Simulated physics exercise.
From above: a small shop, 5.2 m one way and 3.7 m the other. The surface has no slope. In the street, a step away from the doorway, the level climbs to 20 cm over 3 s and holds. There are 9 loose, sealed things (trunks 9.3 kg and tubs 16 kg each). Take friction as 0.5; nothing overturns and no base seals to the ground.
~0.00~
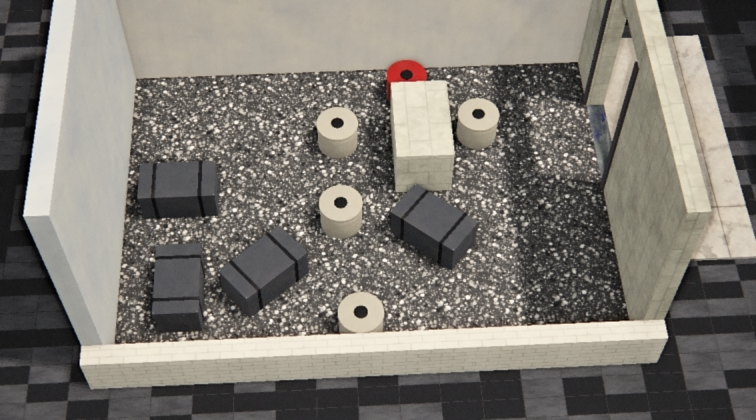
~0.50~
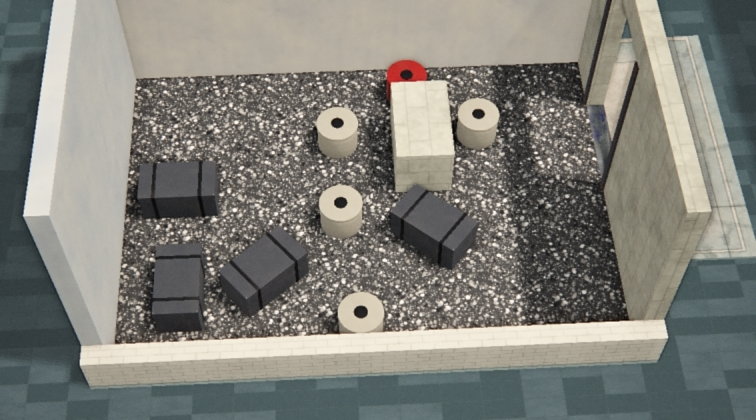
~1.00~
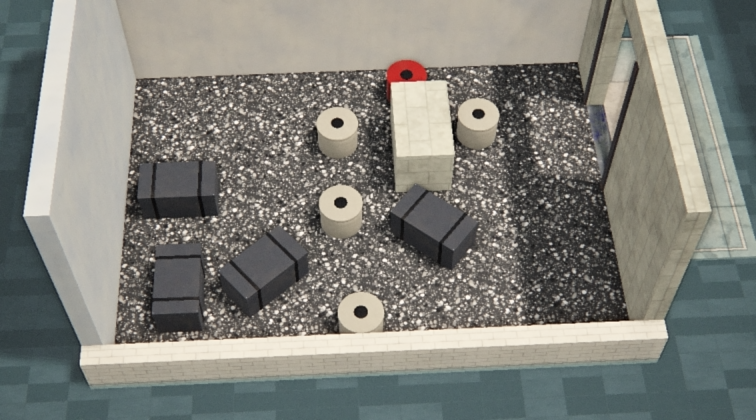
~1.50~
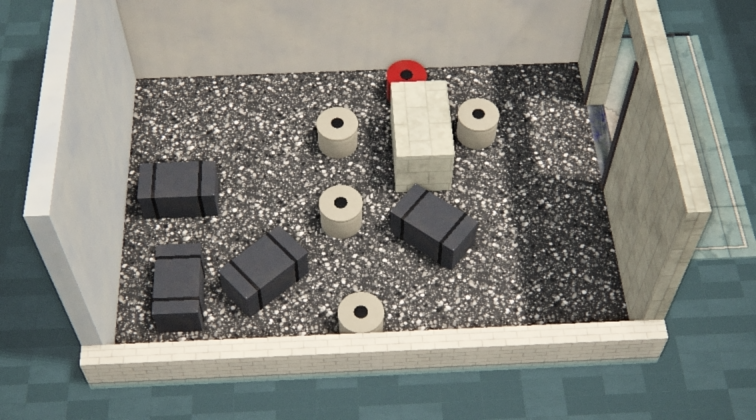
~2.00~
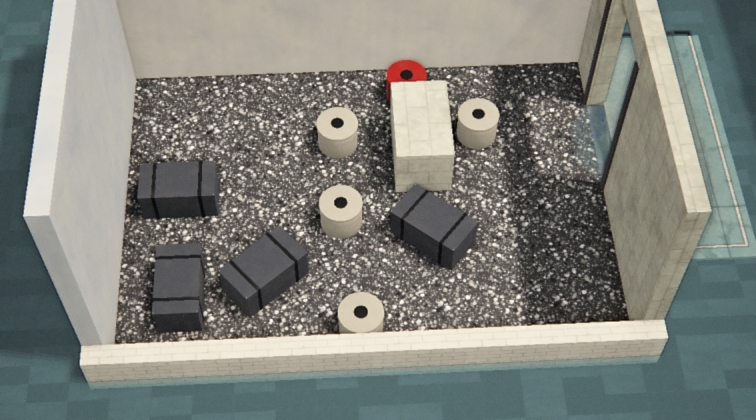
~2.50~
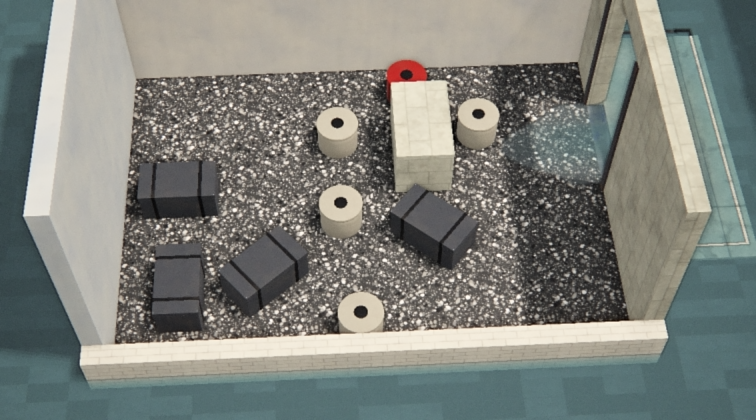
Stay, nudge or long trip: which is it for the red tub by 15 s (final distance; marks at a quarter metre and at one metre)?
Red tub ends far away.
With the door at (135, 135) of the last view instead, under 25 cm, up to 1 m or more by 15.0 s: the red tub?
Then the red tub travels far.
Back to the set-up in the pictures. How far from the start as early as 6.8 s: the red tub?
Roughly 20 cm by then.
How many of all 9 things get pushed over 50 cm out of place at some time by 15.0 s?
7 of them.
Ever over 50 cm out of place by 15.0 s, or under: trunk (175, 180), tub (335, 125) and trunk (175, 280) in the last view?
In turn: Over, under, past it.
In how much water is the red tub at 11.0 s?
Roughly 5 cm.
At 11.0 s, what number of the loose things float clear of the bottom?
4 of them.
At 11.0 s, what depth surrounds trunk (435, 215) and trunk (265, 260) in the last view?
Roughly 5 and 6 cm.
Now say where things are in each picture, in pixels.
In the first frame, the red tub at (407, 75) rests on the ground; water covers 0.0 m2; 0 of 9 have shifted.
In the second frame, the red tub at (407, 75) rests on the ground; 0.0 m2 under water; 0 of 9 have shifted.
In the third frame, the red tub at (407, 75), on the bottom; 0.0 m2 under water; 0 of 9 have shifted.
In the fourth frame, the red tub at (407, 75), on the bottom; water covers 0.0 m2; 0 of 9 have shifted.
In the fifth frame, the red tub at (407, 75), on the bottom; water covers 0.2 m2; 0 of 9 have shifted.
In the sixth frame, the red tub at (407, 75), on the bottom; water covers 0.8 m2; 0 of 9 have shifted.
After 3.5 s the red tub is near (407, 75), 0.0 m from its start, aground; 0 afloat.
After 6.8 s the red tub is near (386, 81), 0.2 m from its start, aground; 2 afloat.
After 11.0 s the red tub is near (286, 92), 1.4 m from its start, aground; 4 afloat.
After 15.0 s the red tub is near (259, 139), 1.8 m from its start, aground; 5 afloat.
